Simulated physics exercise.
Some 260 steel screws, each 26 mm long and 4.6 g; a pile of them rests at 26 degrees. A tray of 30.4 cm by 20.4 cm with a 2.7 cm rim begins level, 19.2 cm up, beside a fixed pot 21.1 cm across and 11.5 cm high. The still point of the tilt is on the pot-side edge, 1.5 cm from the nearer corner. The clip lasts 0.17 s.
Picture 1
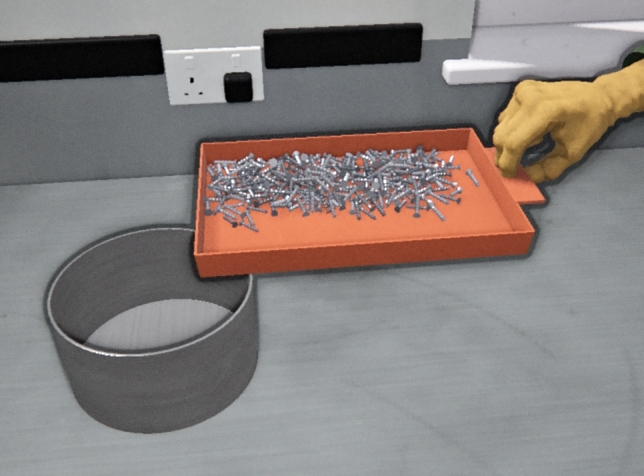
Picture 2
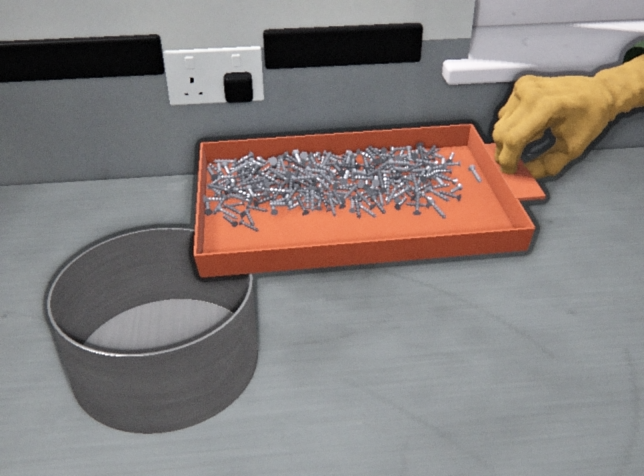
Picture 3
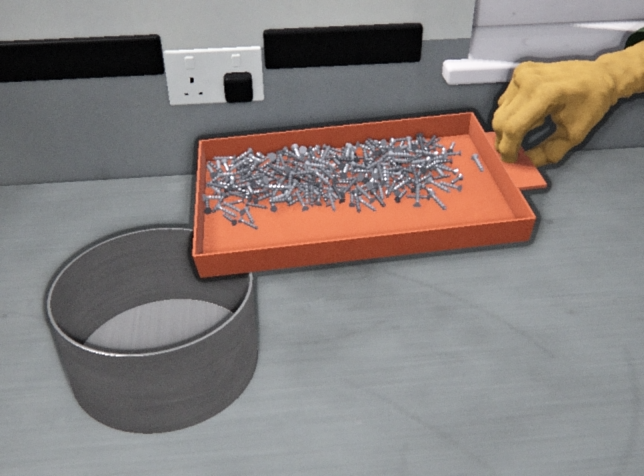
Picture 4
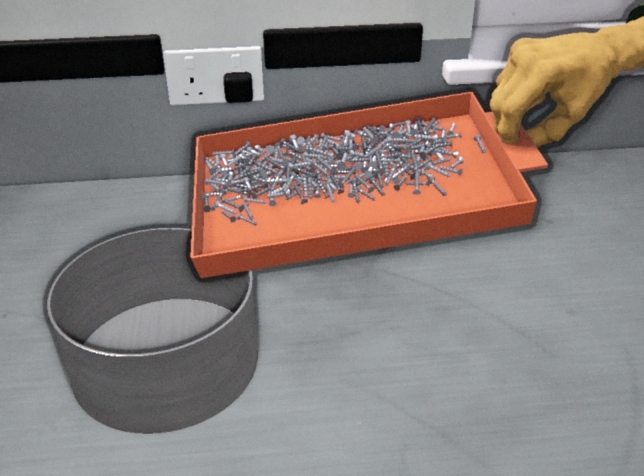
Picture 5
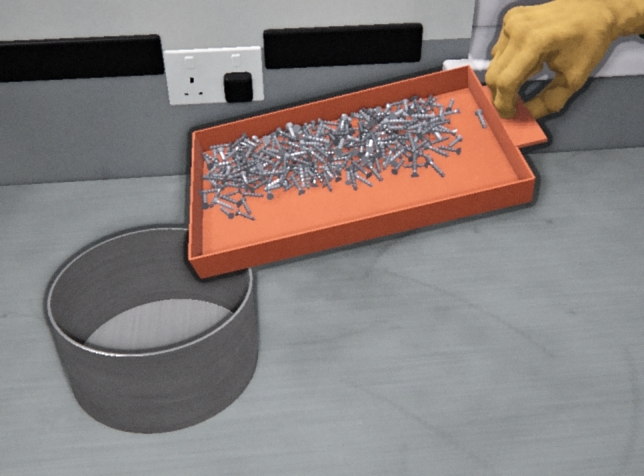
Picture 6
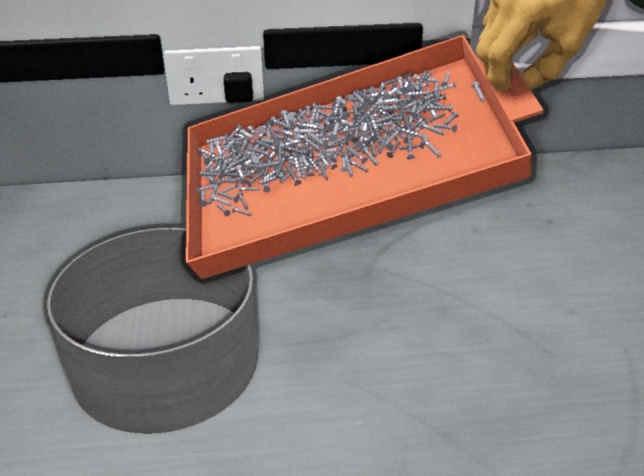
Orange tray of steel screws tilting as a yellow-gloved hand raises its right end, its left edge over a grey pot.
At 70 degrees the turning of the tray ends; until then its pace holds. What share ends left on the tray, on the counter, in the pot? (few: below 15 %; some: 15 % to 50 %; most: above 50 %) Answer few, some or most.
Left on the tray: Some; on the counter: Some; in the pot: Some.
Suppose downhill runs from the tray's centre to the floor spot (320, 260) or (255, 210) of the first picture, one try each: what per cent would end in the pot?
Some 0 and 60 per cent.
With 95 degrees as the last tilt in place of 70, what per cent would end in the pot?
It would be near 45 per cent.
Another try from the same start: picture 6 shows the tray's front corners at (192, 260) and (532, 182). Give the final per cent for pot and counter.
Pot 10, counter 70.
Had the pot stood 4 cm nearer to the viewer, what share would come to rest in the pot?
Then about 65 per cent.
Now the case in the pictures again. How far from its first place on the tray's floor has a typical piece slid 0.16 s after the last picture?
Some 1 cm.
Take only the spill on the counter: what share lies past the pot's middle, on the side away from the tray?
About 90 per cent.
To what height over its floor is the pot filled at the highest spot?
About 2.5 cm.
Then, 0.16 s after the last picture, tilt 48 degrees; the tray holds 100 %, the pot 0 %.
Then, 0.26 s after the last picture, tilt 64 degrees; the tray holds 100 %, the pot 0 %.
Then, 0.50 s after the last picture, tilt 70 degrees; the tray holds 30 %, the pot 25 %.
In the end, tray 25 %, counter 40 %, pot 40 %.
